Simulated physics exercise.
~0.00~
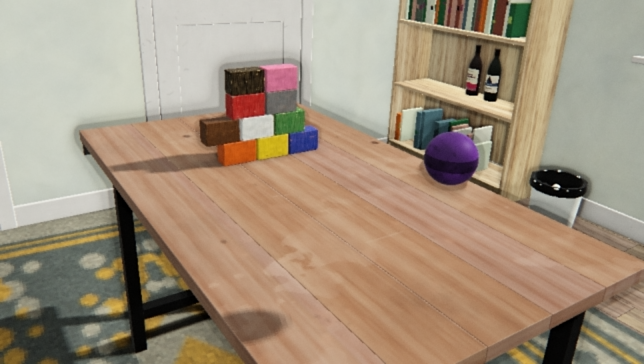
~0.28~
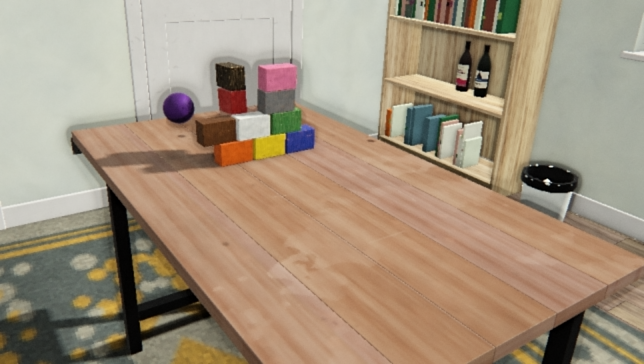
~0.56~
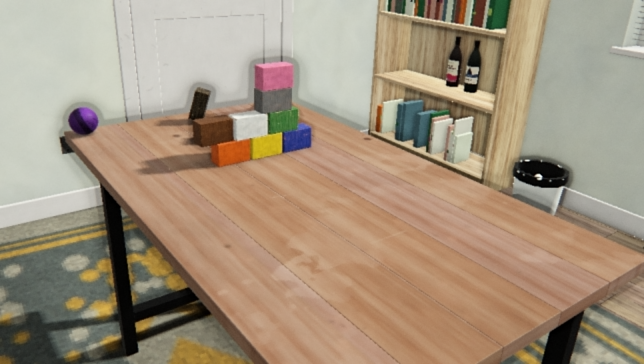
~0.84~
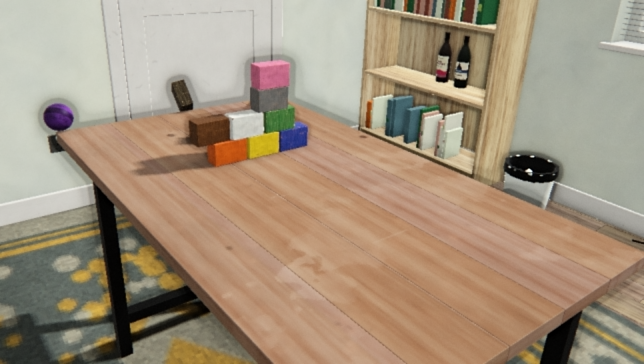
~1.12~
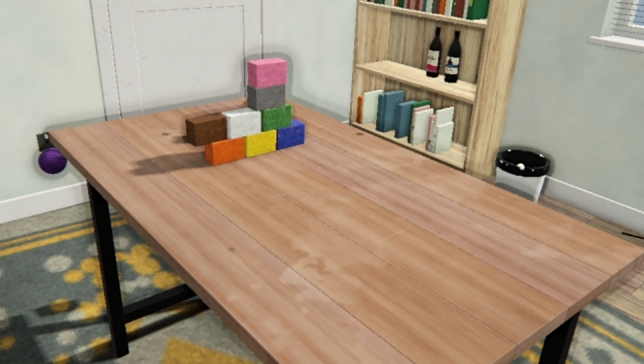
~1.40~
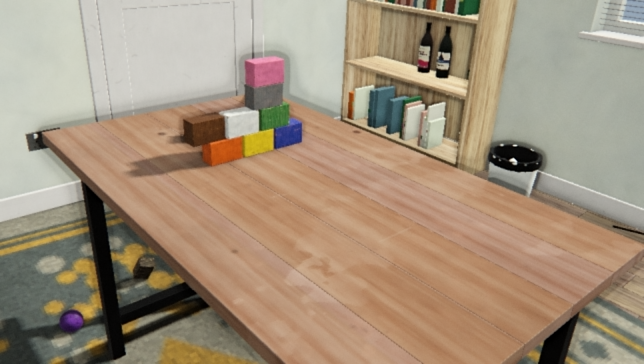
The video shows a purple ball crossing a wooden table toward a small pile of colourful blocks, dislodging the black and red blocks from its top. The ball and black block drop to the floor at left, the red block disappears from view, and the remaining blocks stay stacked.
